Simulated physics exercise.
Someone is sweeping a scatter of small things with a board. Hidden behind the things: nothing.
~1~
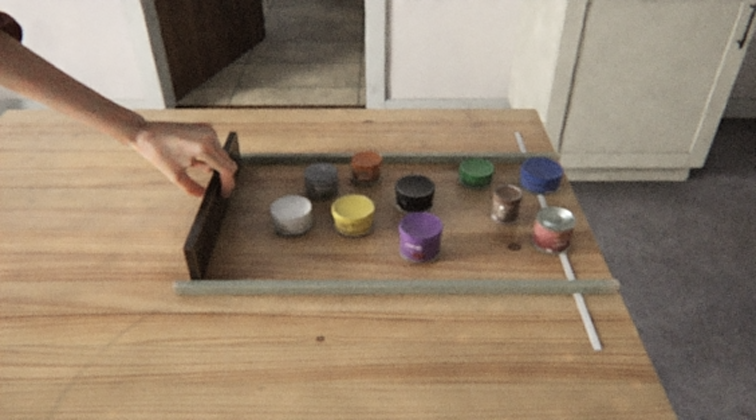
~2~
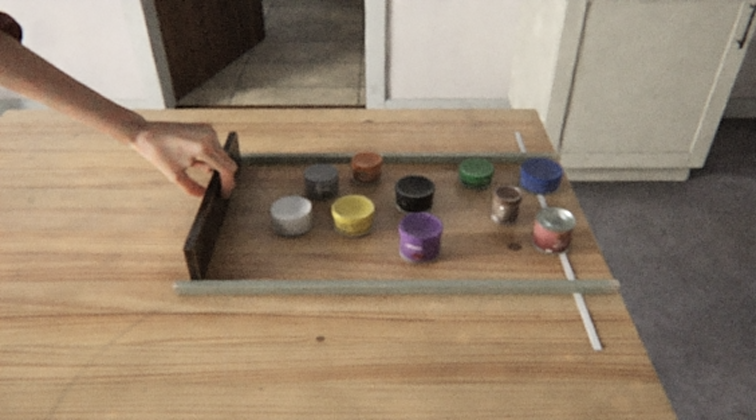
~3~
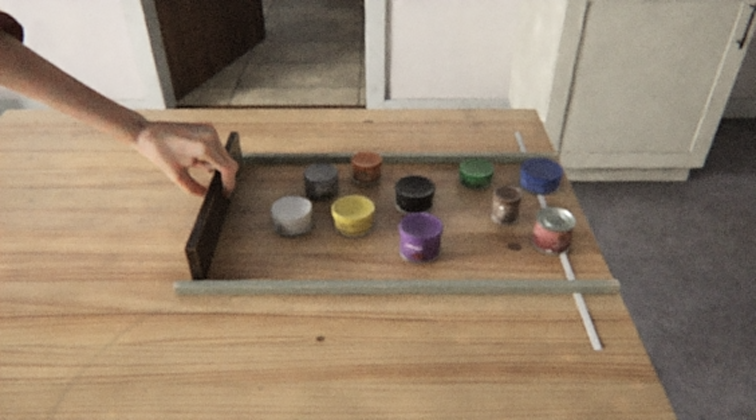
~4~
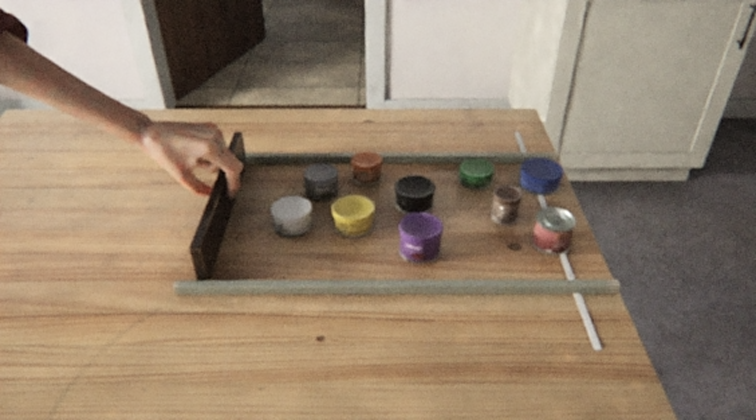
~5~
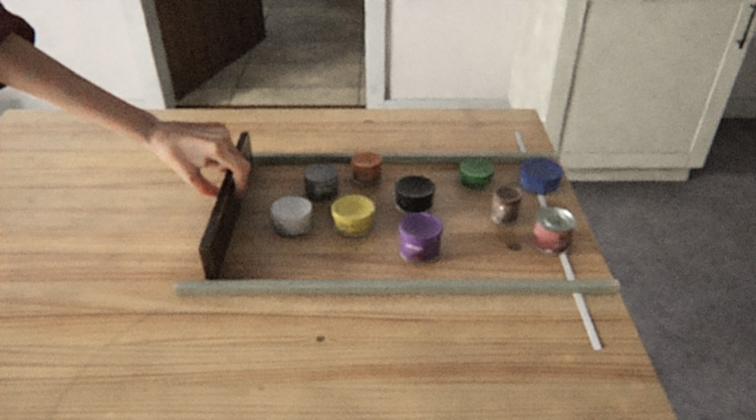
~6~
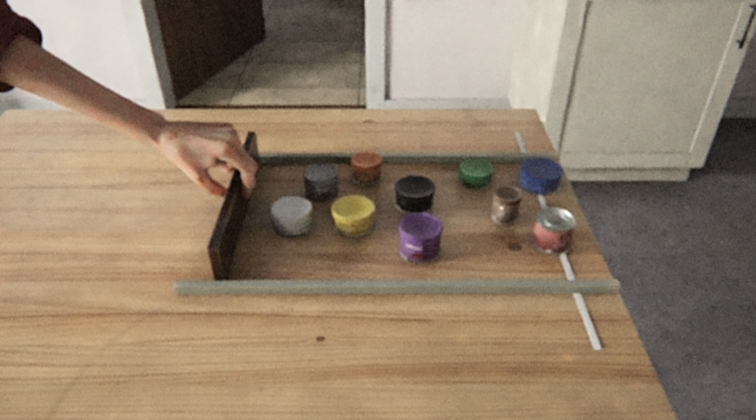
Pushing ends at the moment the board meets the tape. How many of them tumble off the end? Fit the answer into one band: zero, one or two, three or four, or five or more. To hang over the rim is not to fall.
I would say five or more.
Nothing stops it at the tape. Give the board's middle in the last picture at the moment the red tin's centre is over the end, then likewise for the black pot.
Near (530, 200) and (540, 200).
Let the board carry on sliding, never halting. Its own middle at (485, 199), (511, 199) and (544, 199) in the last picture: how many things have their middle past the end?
In order: 0, 1, 6.
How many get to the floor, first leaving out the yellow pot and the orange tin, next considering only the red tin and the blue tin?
It would be 4 and 4.
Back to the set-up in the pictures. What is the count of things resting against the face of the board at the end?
4 in contact.
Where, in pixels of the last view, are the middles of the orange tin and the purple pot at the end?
First (547, 162), then (585, 241).
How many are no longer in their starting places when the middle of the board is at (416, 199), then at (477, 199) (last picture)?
First 6 and then 10.
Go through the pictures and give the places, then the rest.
In the first frame, blue tin (541, 177); red tin (553, 231); brown pot (506, 205); board (217, 200); tape (548, 217).
In the second frame, red tin (553, 231); orange tin (367, 168).
In the third frame, brown pot (506, 205); black pot (415, 195).
In the fourth frame, blue tin (541, 177); green tin (476, 174).
In the fifth frame, red tin (553, 231); purple pot (420, 238).
In the sixth frame, blue tin (541, 177); red tin (553, 231); brown pot (506, 205); board (237, 200); tape (548, 217).
Soon after, none off yet; blue tin at rest near (541, 177); red tin at rest near (553, 231); brown pot at rest near (506, 205).
In the end, the number that fall off is five or more; gone, yellow pot, black pot, green tin, brown pot, red tin and blue tin.
